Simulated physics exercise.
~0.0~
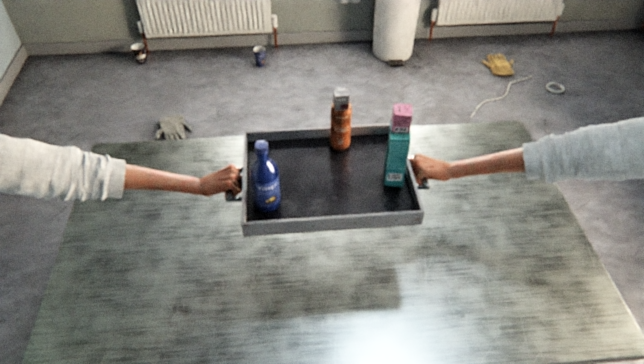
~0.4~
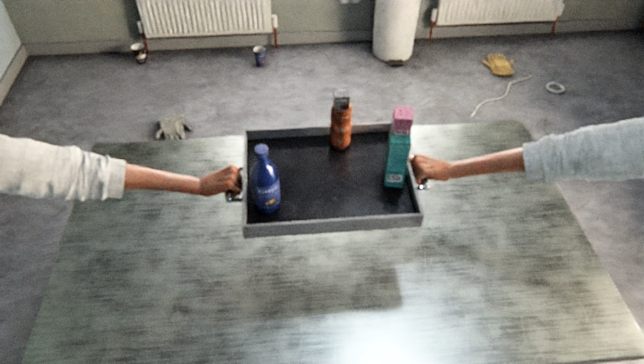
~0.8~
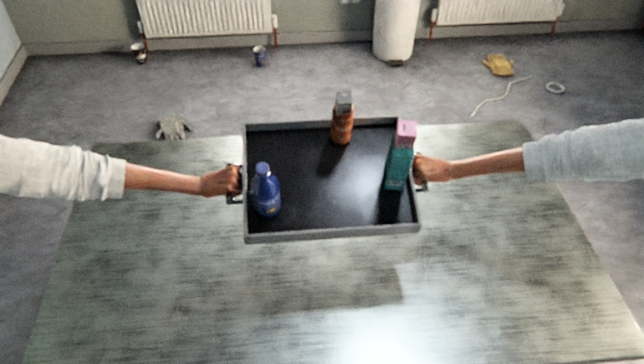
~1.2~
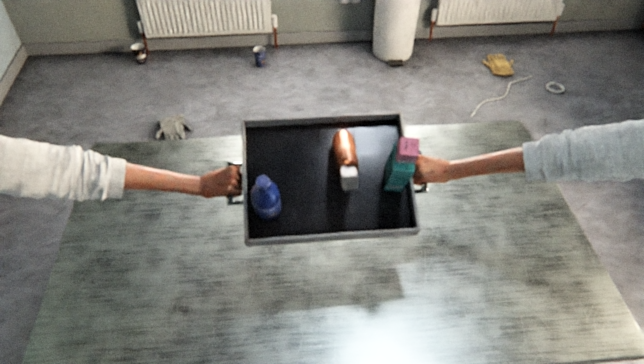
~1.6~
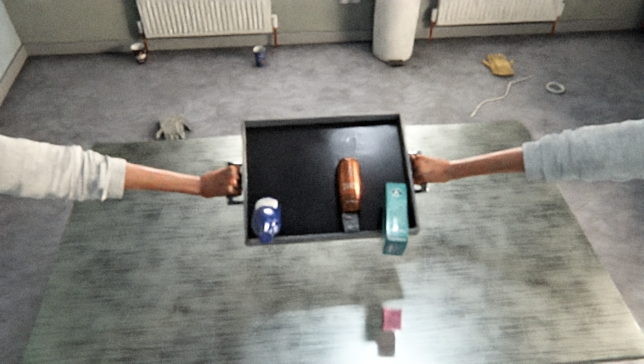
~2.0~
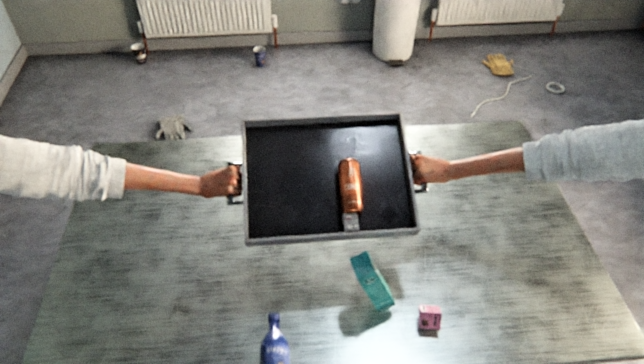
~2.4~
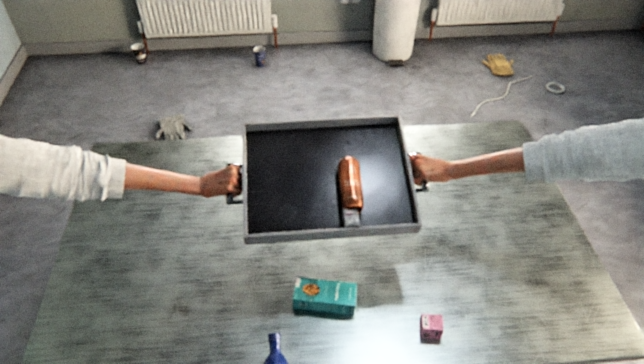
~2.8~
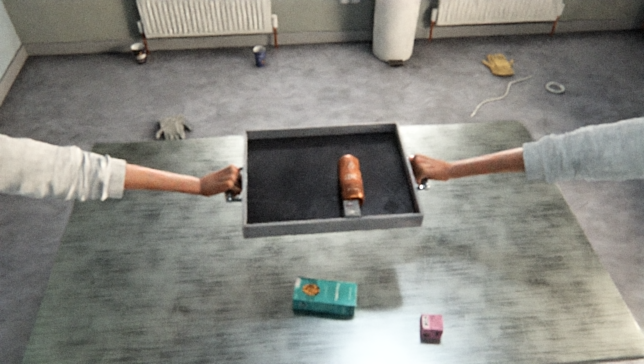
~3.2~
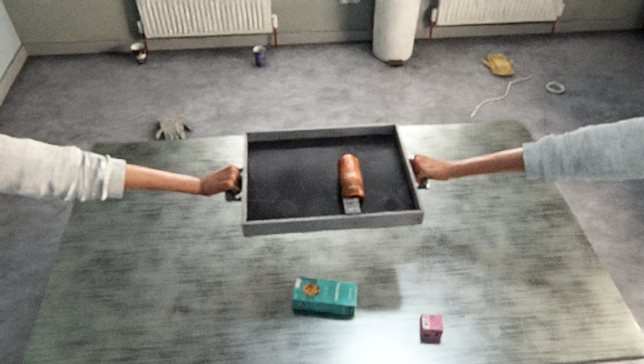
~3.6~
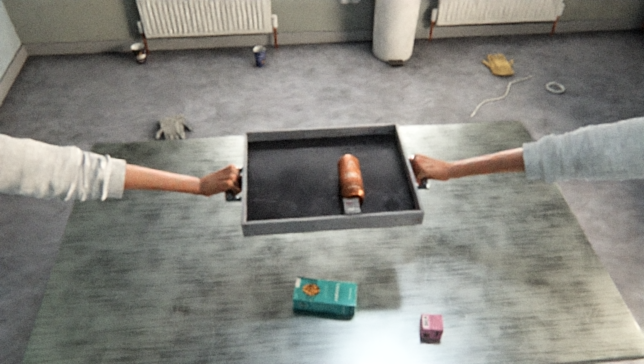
We see two hands tilt a tray of upright items toward the viewer; the orange can and grey carton topple, while the pink carton, turquoise carton and blue bottle fall onto the table. The tray levels with the can and grey carton lying inside, the bottle gone from view.
